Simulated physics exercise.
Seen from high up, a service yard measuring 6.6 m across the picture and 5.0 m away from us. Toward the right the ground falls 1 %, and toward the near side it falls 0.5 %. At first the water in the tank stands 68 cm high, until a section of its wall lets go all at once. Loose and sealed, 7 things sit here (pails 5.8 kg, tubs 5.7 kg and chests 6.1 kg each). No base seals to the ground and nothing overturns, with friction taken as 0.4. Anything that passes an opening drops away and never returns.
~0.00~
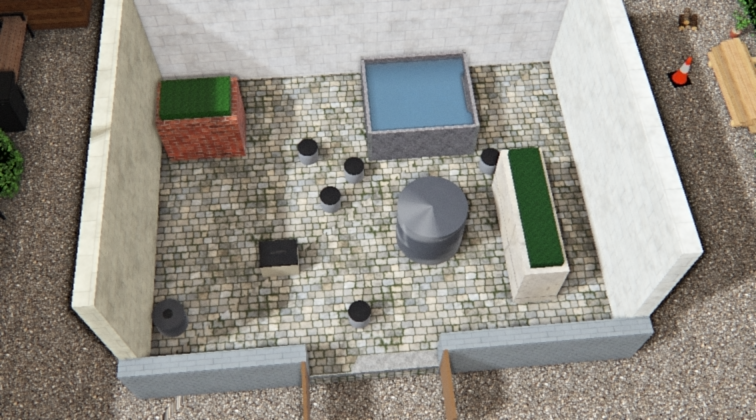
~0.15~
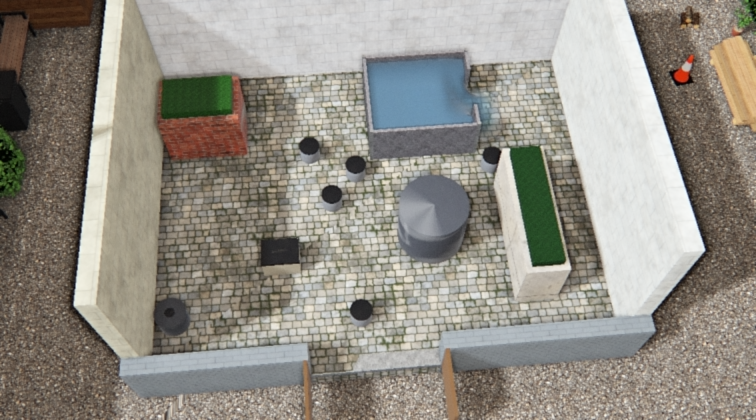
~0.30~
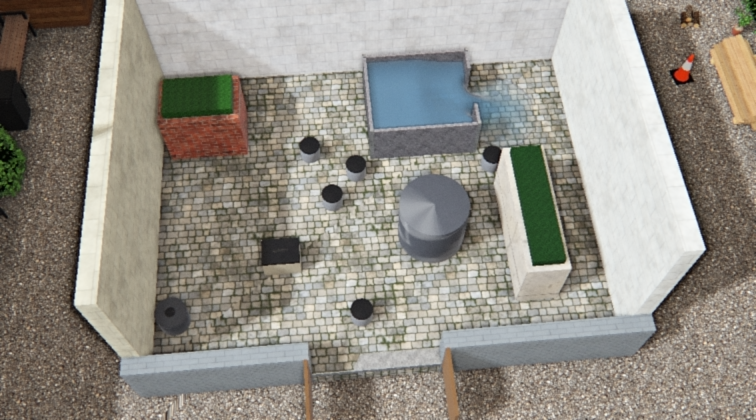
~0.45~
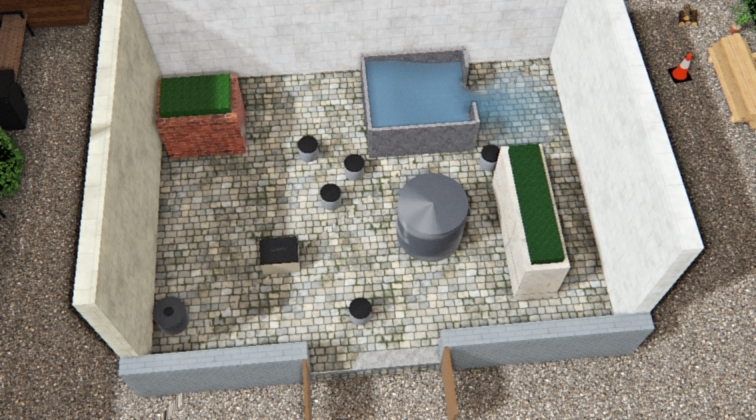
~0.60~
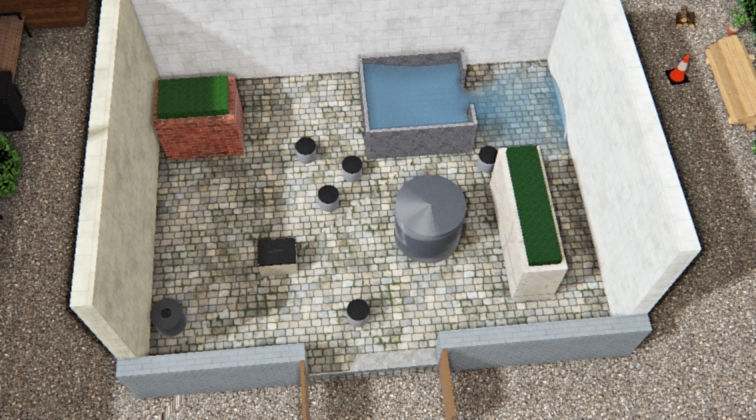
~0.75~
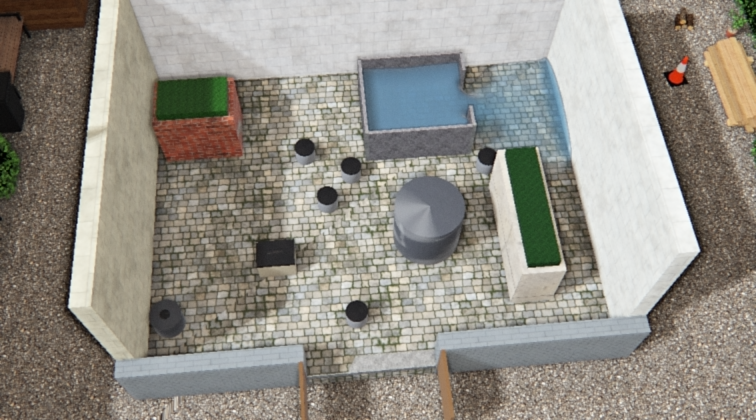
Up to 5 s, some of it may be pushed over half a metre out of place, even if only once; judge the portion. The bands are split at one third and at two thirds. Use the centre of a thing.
The tally will land in the lowest bracket.
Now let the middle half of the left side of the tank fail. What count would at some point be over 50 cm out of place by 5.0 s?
Then it comes to 4 of them.
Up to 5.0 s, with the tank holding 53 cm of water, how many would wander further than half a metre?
Result: 0.
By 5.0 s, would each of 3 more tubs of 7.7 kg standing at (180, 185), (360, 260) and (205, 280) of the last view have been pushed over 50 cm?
Check, in order - not exceeded, not exceeded, not exceeded.
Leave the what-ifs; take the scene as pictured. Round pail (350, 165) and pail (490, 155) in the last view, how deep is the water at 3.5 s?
Close to 0 and 3 centimetres.
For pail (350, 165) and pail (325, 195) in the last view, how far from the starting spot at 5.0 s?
Shifts in order: 0 cm; 0 cm.
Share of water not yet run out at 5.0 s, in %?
About 100 in a hundred parts of the water.
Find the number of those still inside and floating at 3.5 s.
The number is 0.
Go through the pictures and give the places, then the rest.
The first frame shows a pail at (330, 195) rests on the ground; a tub at (168, 314) rests on the ground; 2.2 m2 under water; 0 of 7 have shifted.
The second frame shows a pail at (332, 194), on the bottom; a tub at (169, 313), on the bottom; 2.7 m2 under water; 0 of 7 have shifted.
The third frame shows a pail at (332, 193) rests on the ground; a tub at (170, 312), on the bottom; 3.4 m2 under water; 0 of 7 have shifted.
The fourth frame shows a pail at (330, 192) rests on the ground; a tub at (168, 312), on the bottom; 4.3 m2 under water; 0 of 7 have shifted.
The fifth frame shows a pail at (328, 194) rests on the ground; a tub at (166, 313) rests on the ground; 4.9 m2 under water; 0 of 7 have shifted.
The sixth frame shows a pail at (327, 195) rests on the ground; a tub at (165, 314), on the bottom; 5.2 m2 under water; 0 of 7 have shifted.
After 1.1 s 0 of 7 are over 50 cm from their spots; 0 afloat.
After 2.2 s 0 of 7 are over 50 cm from their spots; 0 afloat.
After 3.5 s 0 of 7 are over 50 cm from their spots; 0 afloat.
After 5.0 s 0 of 7 are over 50 cm from their spots, and 0 have been at some point; 0 afloat.
